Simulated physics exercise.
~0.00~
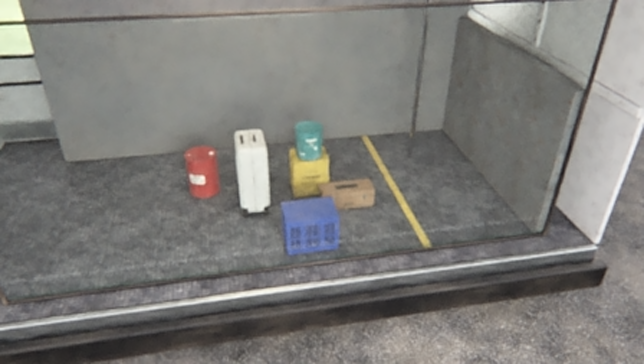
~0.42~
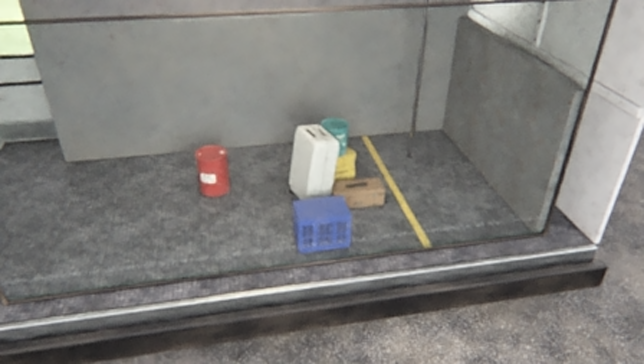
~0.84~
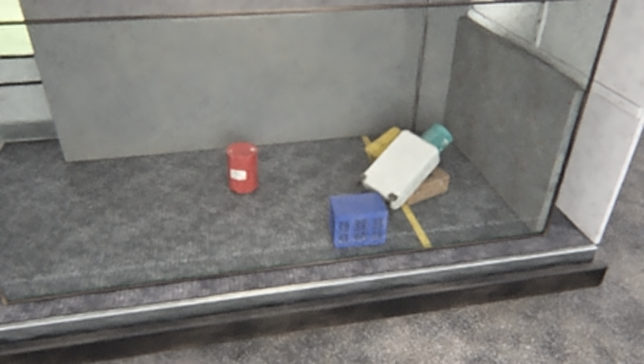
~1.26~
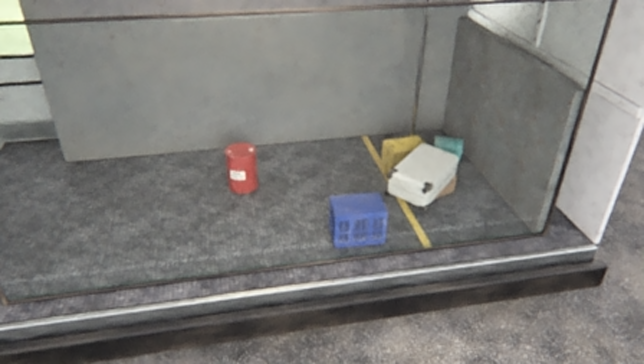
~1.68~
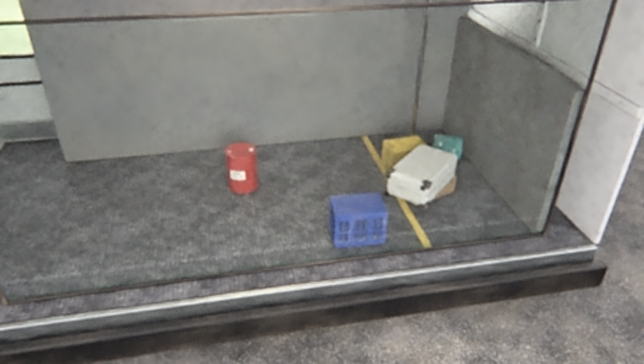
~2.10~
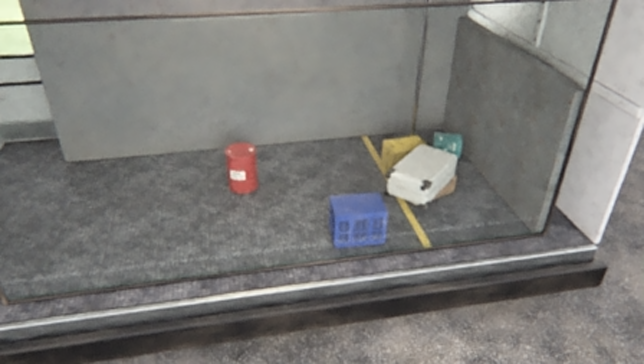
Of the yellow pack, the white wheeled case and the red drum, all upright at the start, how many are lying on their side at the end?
Two of them are lying on their side at the end, the yellow pack and the white wheeled case.
